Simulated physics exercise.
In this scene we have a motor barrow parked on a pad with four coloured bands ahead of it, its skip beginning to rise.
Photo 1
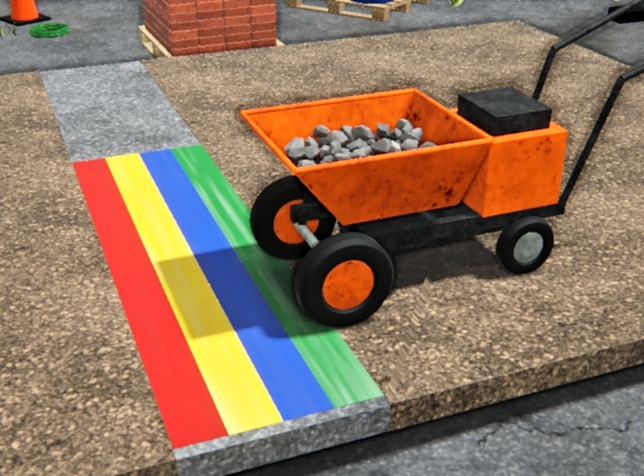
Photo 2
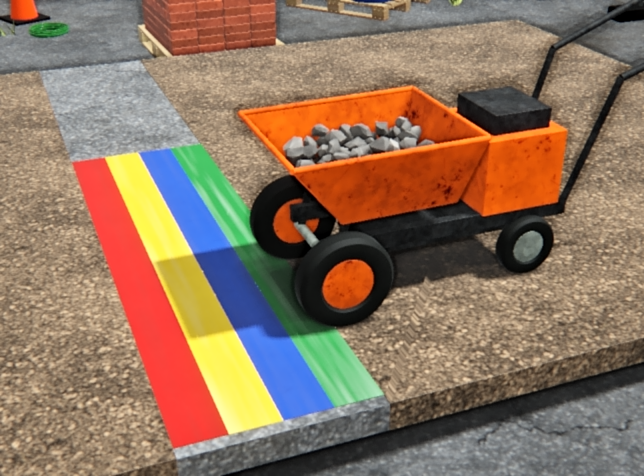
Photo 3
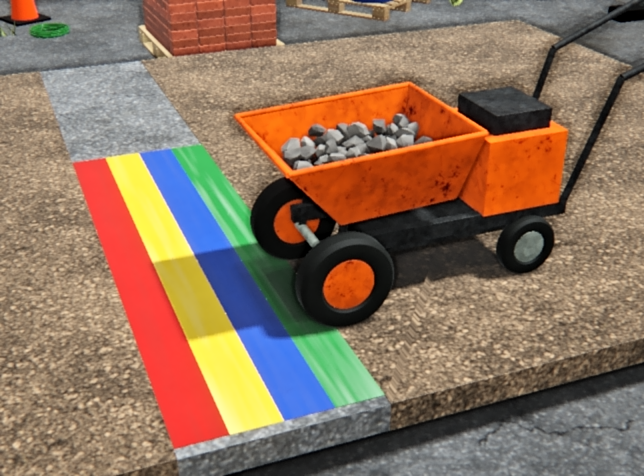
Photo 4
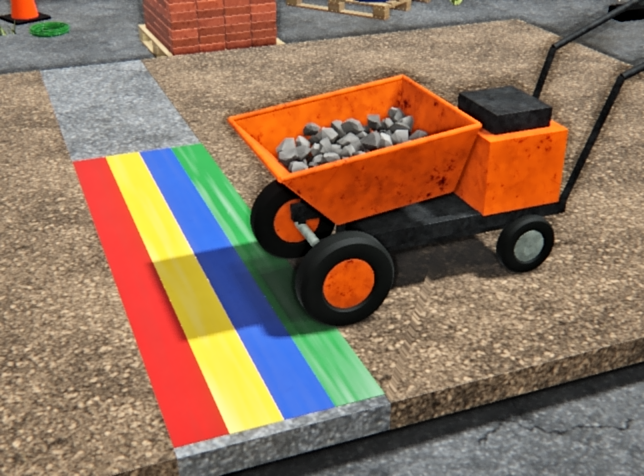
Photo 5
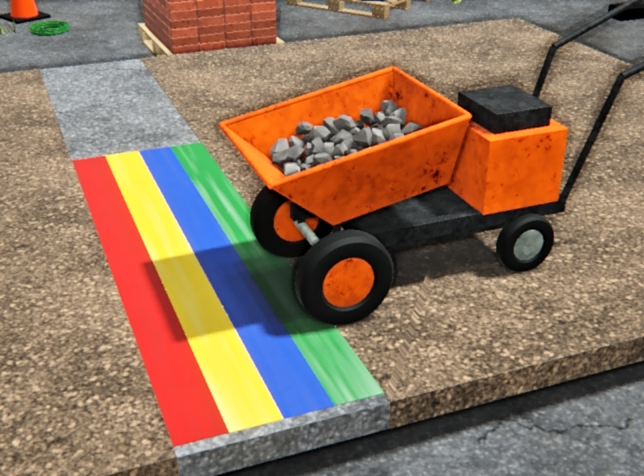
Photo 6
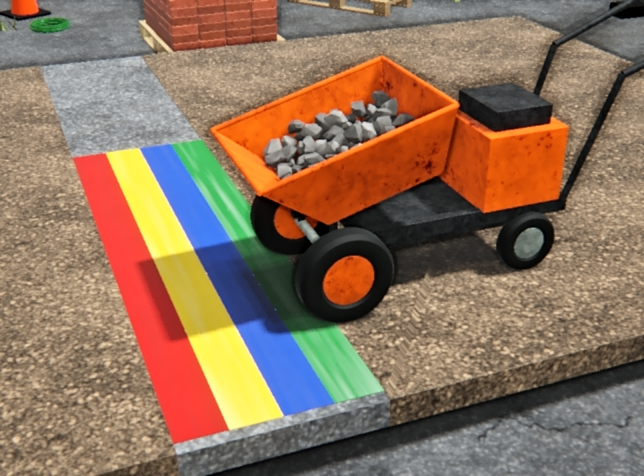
The footage shows an orange motor barrow loaded with broken grey stones standing beside red, yellow, blue and green bands, its wheels still, as its skip starts level and gradually tilts forward, the front lip lowering toward the left.
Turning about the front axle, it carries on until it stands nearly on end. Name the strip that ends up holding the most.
Red.
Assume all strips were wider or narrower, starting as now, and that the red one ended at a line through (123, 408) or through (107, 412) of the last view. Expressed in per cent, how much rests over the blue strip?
The first gives 0 %, the second 0 %.
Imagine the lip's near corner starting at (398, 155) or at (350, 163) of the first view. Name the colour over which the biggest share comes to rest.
The first try: The strip in blue. The second: The yellow one.
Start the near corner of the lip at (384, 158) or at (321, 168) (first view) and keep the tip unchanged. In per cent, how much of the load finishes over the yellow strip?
First try: Some 30 %; second try: 30 %.
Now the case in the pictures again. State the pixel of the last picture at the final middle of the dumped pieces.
Once nothing moves, the middle sits near (147, 309).
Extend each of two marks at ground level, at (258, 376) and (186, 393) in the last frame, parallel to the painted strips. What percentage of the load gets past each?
Result, first then second: 80 %, 50 %.
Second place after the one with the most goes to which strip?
It's the yellow strip next.
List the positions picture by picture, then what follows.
Lip of the skip near (295, 172), level; top of the load near (367, 155), broken stones; green strip near (330, 359); blue strip near (283, 370); yellow strip near (233, 381); red strip near (182, 393), in the first picture.
Lip of the skip near (293, 172), level; top of the load near (365, 154), in the second picture.
Lip of the skip near (289, 175), tipped barely; top of the load near (378, 144), in the third picture.
Lip of the skip near (281, 179), tipped a little; top of the load near (384, 144), in the fourth picture.
Lip of the skip near (271, 186), tipped a little; top of the load near (381, 133), in the fifth picture.
Lip of the skip near (261, 193), tipped clearly; top of the load near (373, 126); green strip near (331, 354); blue strip near (283, 365); yellow strip near (234, 376); red strip near (183, 388), in the sixth picture.
Shortly afterwards, skip tipped steeply; the whole lot in the skip.
Next, skip tipped steeply; the bulk in the skip; a little over the yellow strip; near a quarter over the red strip; only a few off the paint.
Some moments later, skip tipped right over; near a quarter in the skip; a little over the yellow strip; near a third over the red strip; near a quarter off the paint.
In the end, skip tipped right over; near a quarter in the skip; none at all over the green strip; none at all over the blue strip; a little over the yellow strip; near a third over the red strip; near a quarter off the paint.
